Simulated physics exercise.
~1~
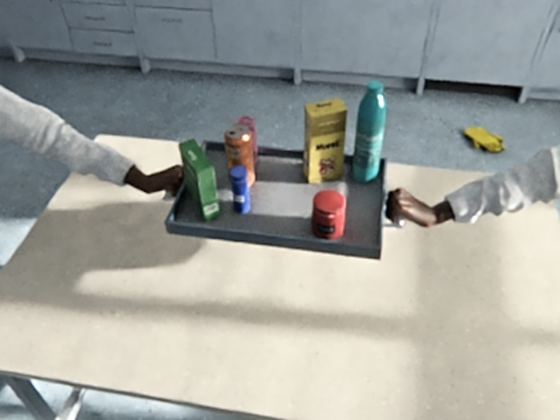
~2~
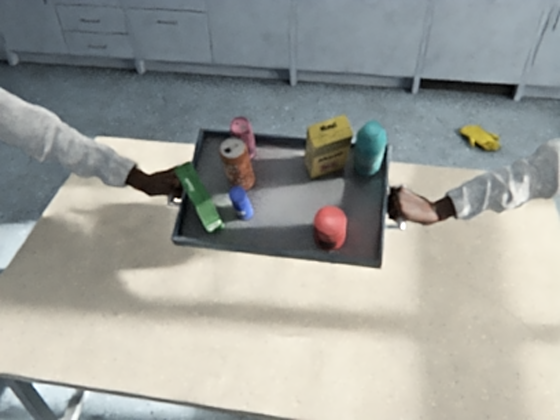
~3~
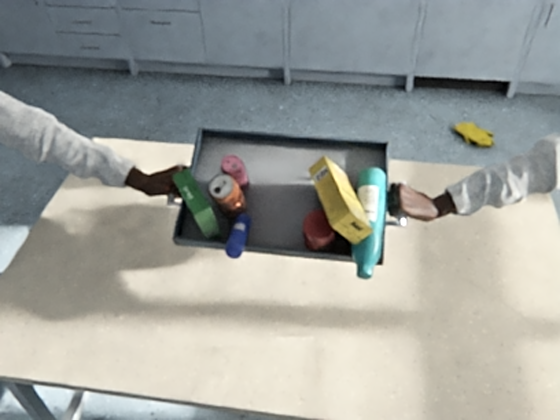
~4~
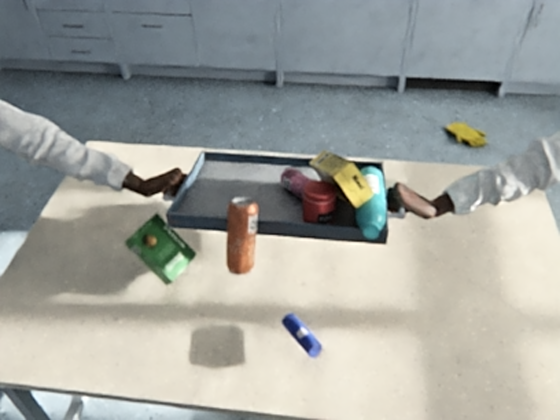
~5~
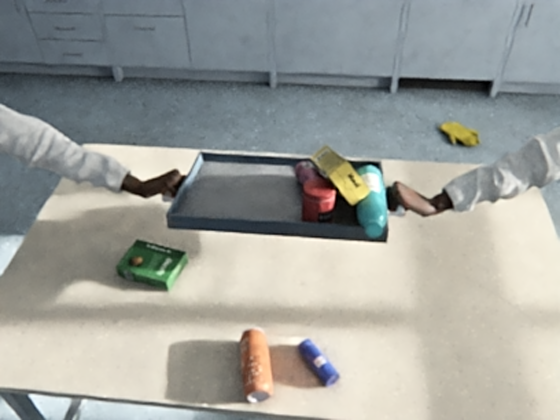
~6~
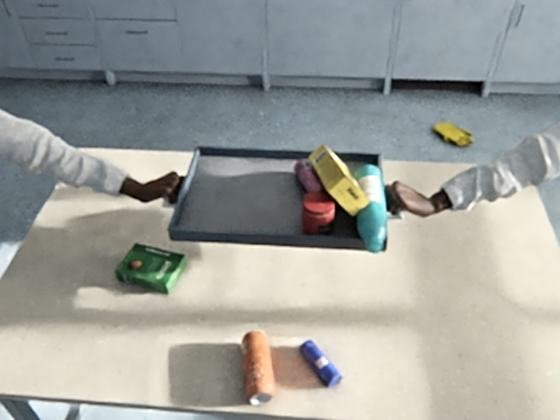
Two hands in pale sleeves grip a dark, shallow tray from either side above a beige table, seen from above, with grey cabinets behind and a yellow object on the floor. It carries a green packet, blue shaker, orange can and pink can on the left, a yellow carton and turquoise bottle on the right, and a red jar near the front. The tray tips steeply towards the viewer, and the items lean as the bottle topples. It then tilts the other way, while the packet, orange can and shaker drop onto the table. Finally the tray levels, holding the upright jar beside the fallen bottle, pink can and slanting carton.
